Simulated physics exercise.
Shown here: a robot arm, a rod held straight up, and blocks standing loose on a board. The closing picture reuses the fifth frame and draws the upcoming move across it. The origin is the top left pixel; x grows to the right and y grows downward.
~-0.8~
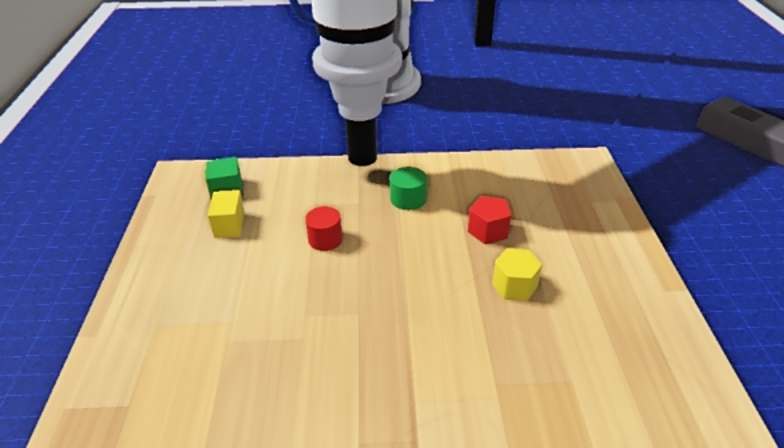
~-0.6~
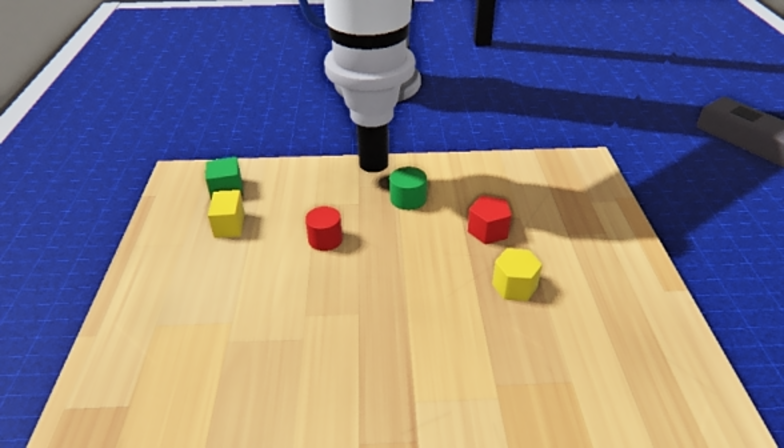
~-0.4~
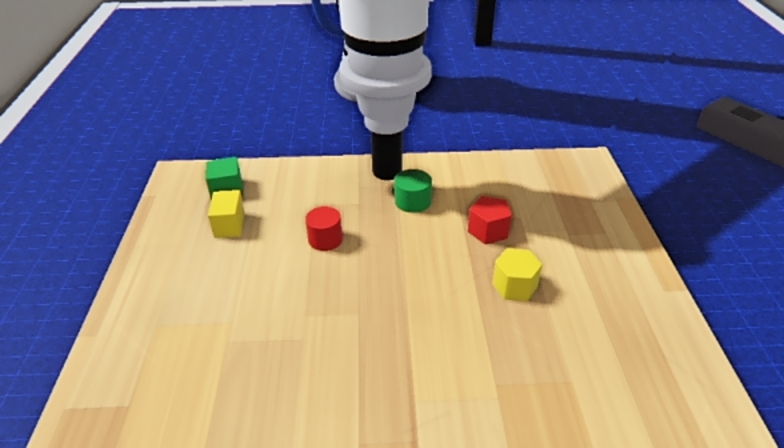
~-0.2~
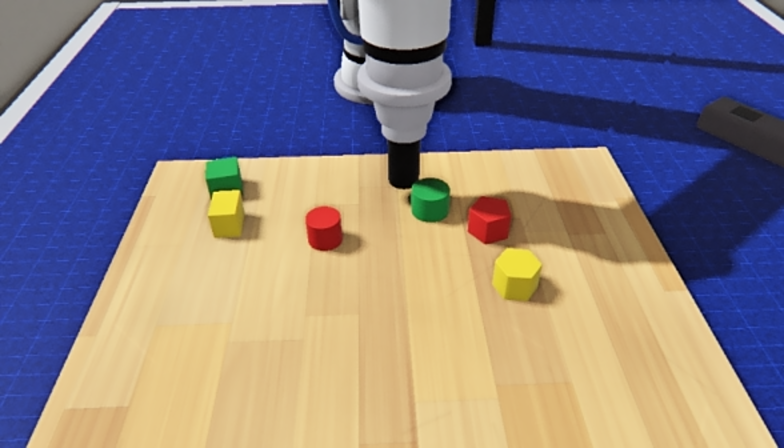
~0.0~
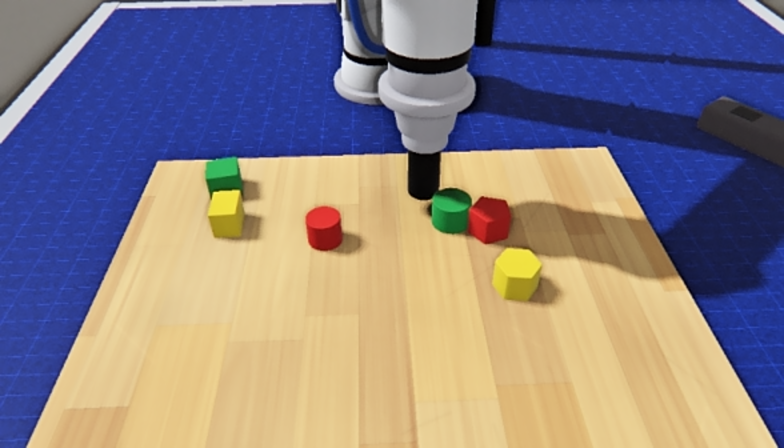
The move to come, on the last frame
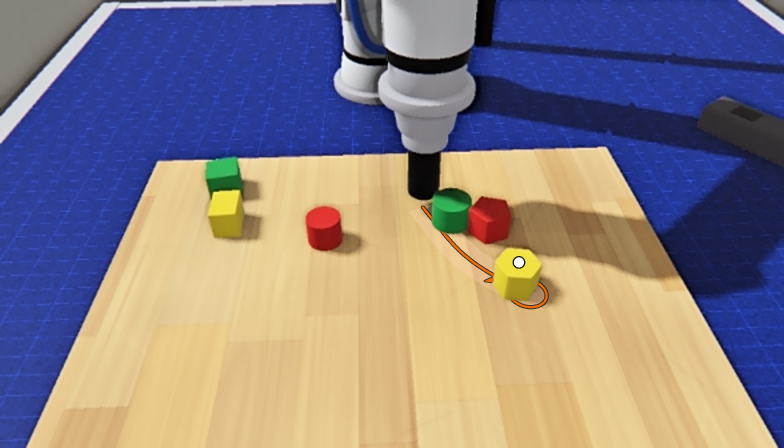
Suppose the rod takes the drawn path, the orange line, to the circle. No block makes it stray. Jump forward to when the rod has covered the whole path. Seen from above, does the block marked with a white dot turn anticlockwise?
No - that is not the case.
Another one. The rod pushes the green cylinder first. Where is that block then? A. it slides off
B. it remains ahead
A.
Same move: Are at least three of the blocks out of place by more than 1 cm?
Yes, that is how it ends up.
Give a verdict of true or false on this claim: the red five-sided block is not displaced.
That is false.
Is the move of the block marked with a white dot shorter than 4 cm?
No, I don't think so.
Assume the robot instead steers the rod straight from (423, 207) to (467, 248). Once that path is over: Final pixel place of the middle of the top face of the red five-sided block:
Its top middle: (535, 218).
The drawn path runs from (423, 207) via (461, 252), ending at (528, 293); the dot is on the yellow hexagonal block.
The first path, step by step. One third of the way, rod (448, 220); green cylinder (484, 224); red five-sided block (520, 216), turned 55° anticlockwise.
Two thirds of the way, rod (483, 251); green cylinder (523, 241); red five-sided block (532, 216), turned 90° anticlockwise; yellow hexagonal block (535, 271), turned 55° clockwise.
At the end, rod (531, 276); green cylinder (554, 248); red five-sided block (533, 216), turned 95° anticlockwise; yellow hexagonal block (570, 288), turned 70° clockwise.
